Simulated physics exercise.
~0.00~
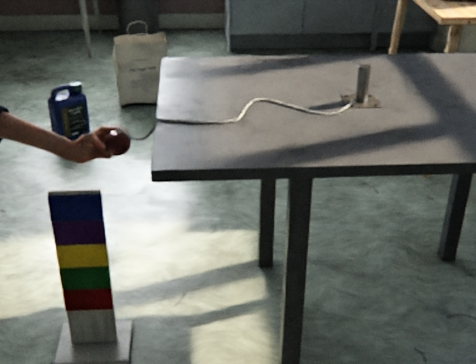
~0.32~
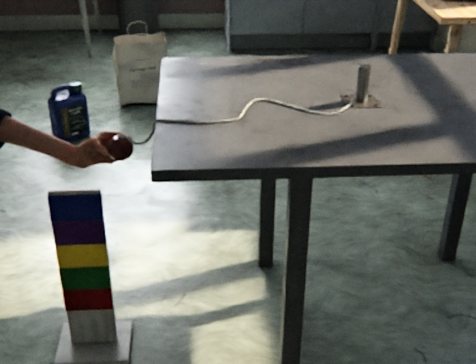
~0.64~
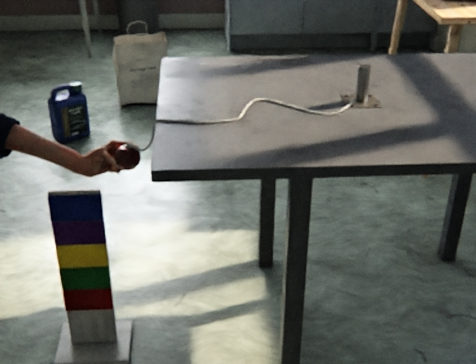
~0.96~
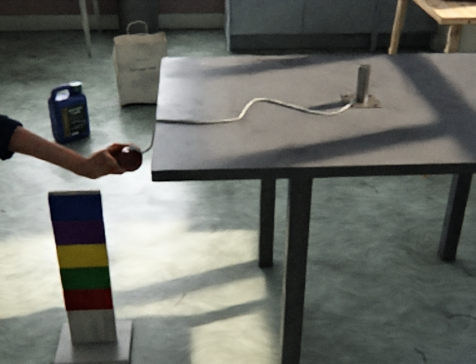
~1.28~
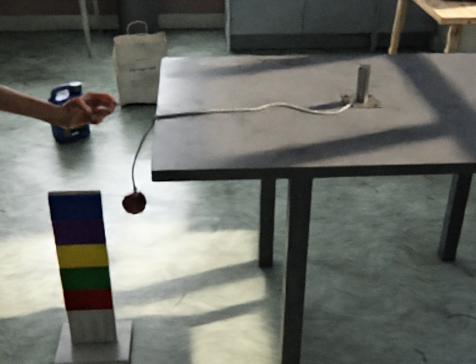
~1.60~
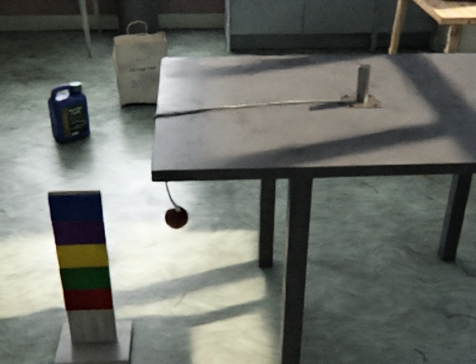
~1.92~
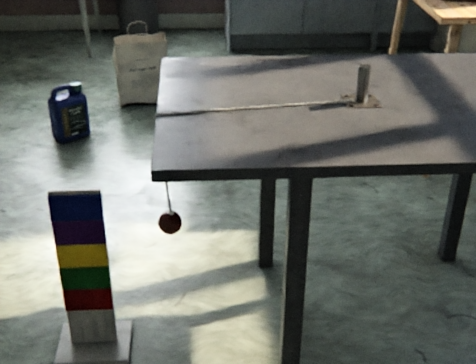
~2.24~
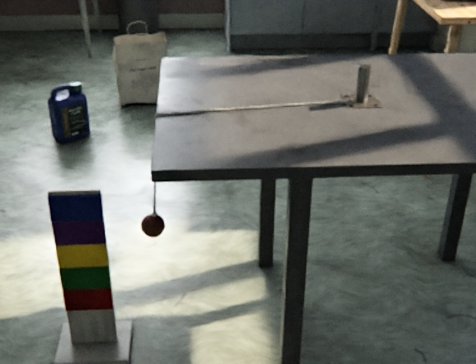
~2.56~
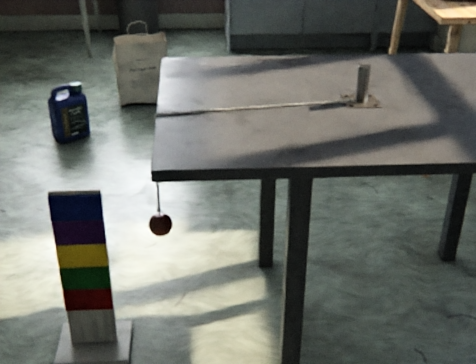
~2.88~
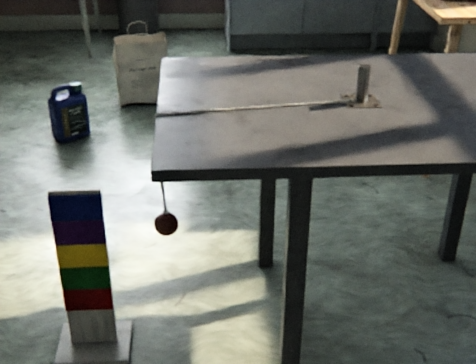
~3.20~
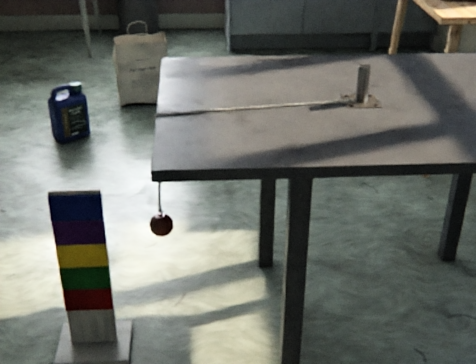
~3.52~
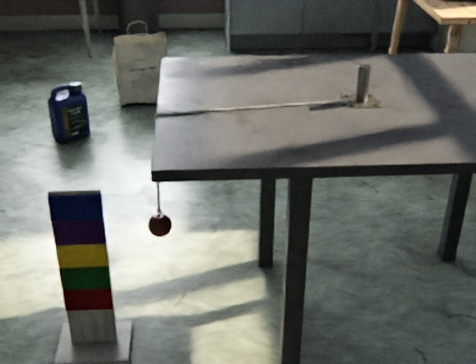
In the video, a hand holds a red apple tied by a shoelace to a post on a table, then lets go beside the edge. The apple drops, the lace straightens, and after swinging slightly it hangs nearly still, level with the purple band.
